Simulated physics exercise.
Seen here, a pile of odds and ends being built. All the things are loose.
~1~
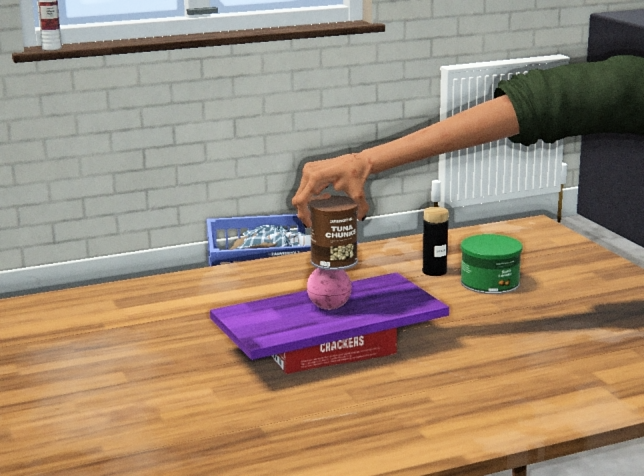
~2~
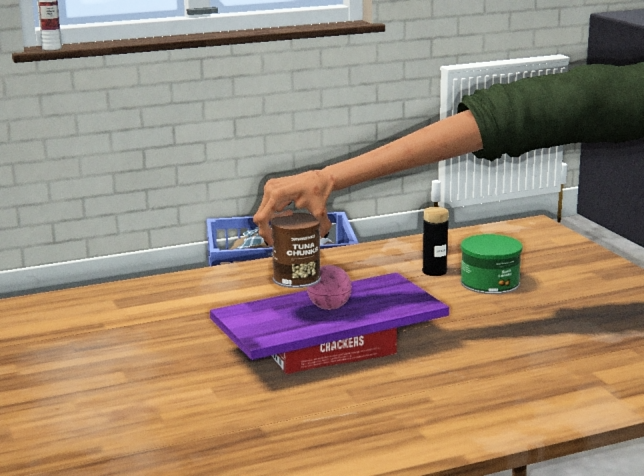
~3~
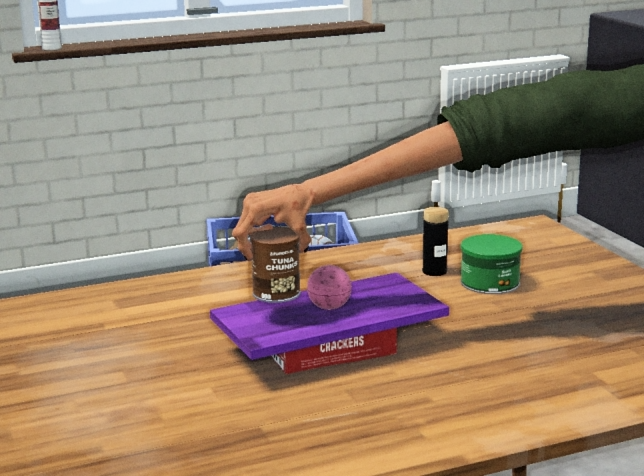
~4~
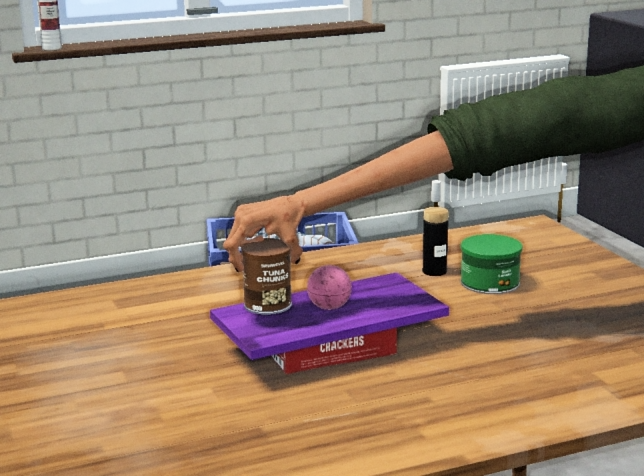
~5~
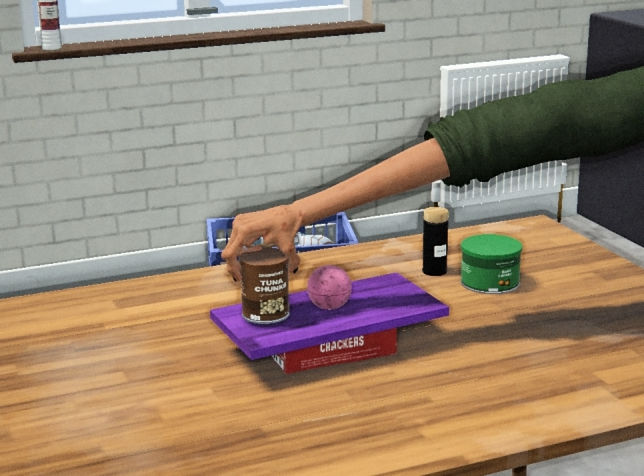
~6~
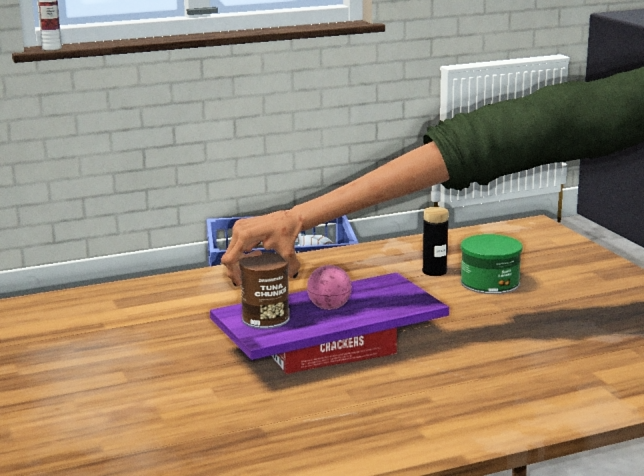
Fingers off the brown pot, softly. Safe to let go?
The pile holds.
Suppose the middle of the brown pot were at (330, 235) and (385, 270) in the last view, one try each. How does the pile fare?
First, it gives way; second, it holds.
Then, 0.30 s past the last view, nothing moves.
Then, 0.80 s past the last view, brown pot resting near (265, 291).
Finally, all 6 still in place. Final places as the last picture's camera would see them, brown pot near (265, 291). The pile keeps its balance.
